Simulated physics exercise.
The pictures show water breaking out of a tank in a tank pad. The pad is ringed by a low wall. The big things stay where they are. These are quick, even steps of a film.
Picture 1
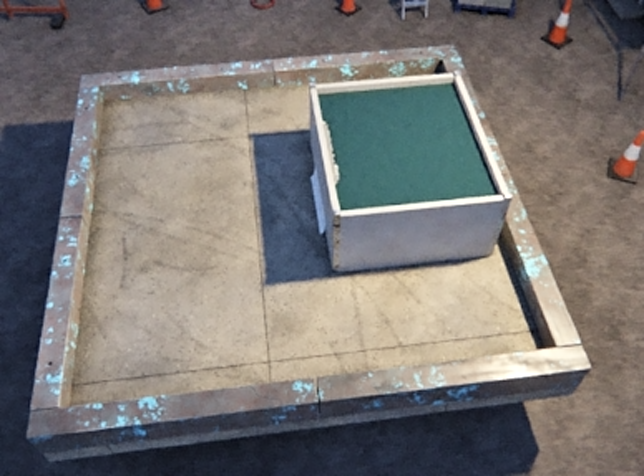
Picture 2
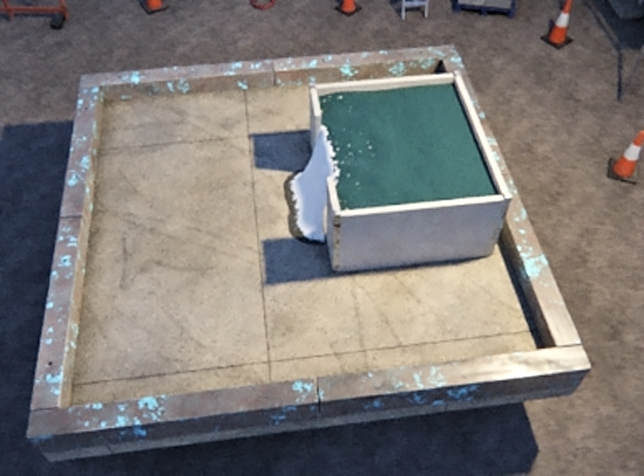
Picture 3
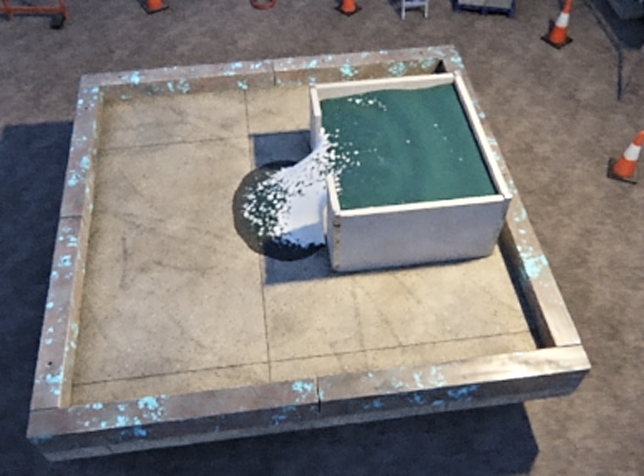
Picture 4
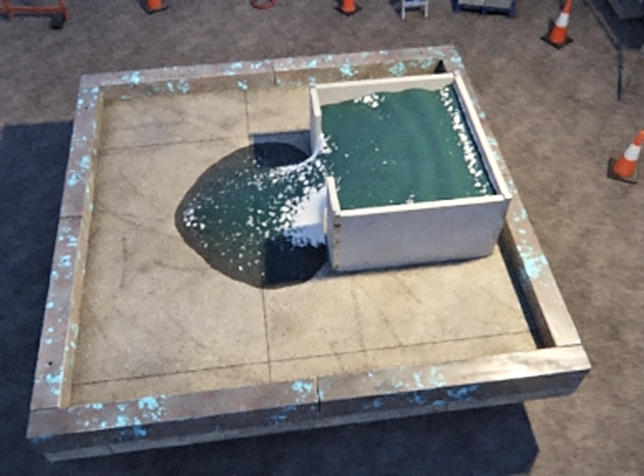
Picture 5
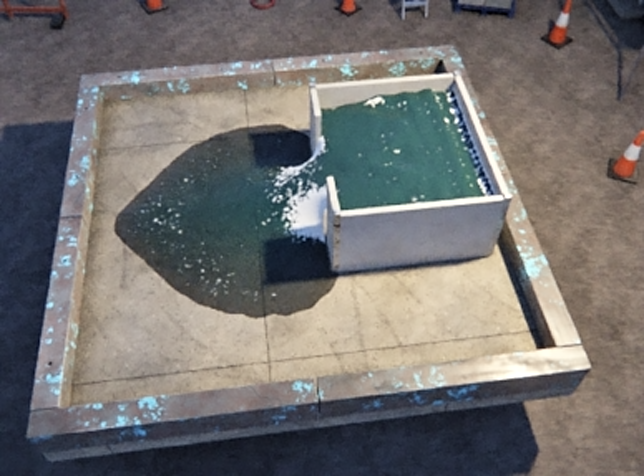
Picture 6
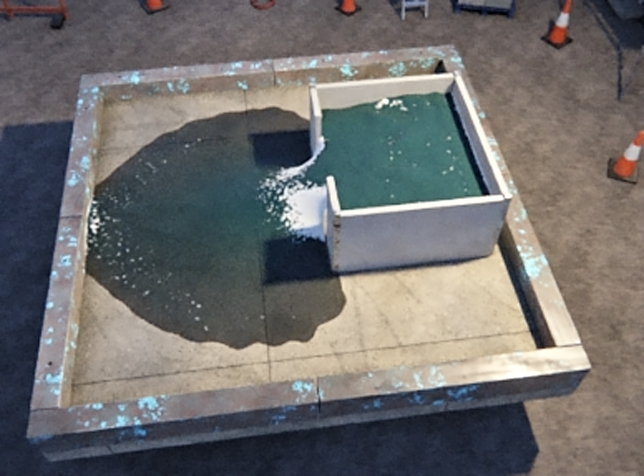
A white-walled tank of green water stood inside a low-walled pad, then water burst from a gap in its left side and poured out, spreading leftward in a widening dark pool to the pad's left wall.
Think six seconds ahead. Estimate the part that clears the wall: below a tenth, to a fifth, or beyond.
The share lost is less than a tenth.
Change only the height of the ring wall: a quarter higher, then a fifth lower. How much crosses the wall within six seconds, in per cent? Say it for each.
Roughly 2 per cent, then 12 per cent.
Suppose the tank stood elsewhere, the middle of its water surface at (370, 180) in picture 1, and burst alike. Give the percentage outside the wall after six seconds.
Some 8 per cent.
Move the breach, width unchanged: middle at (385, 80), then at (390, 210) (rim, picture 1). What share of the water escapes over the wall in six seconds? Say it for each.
Near 20 and 16 in a hundred.
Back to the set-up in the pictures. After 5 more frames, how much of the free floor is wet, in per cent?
Close to 65 %.
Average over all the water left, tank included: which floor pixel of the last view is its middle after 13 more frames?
Near (261, 211).
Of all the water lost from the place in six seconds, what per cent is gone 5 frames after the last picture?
Some 10 per cent.
A moment on, water covers 50 % of the floor; the low wall has let 0 % over.
Next, water covers 55 % of the floor; the low wall has let 1 % over.
Then, water covers 50 % of the floor; the low wall has let 5 % over.
Later, water covers 80 % of the floor; the low wall has let 7 % over.
In the end, water covers 80 % of the floor; the low wall has let 7 % over.
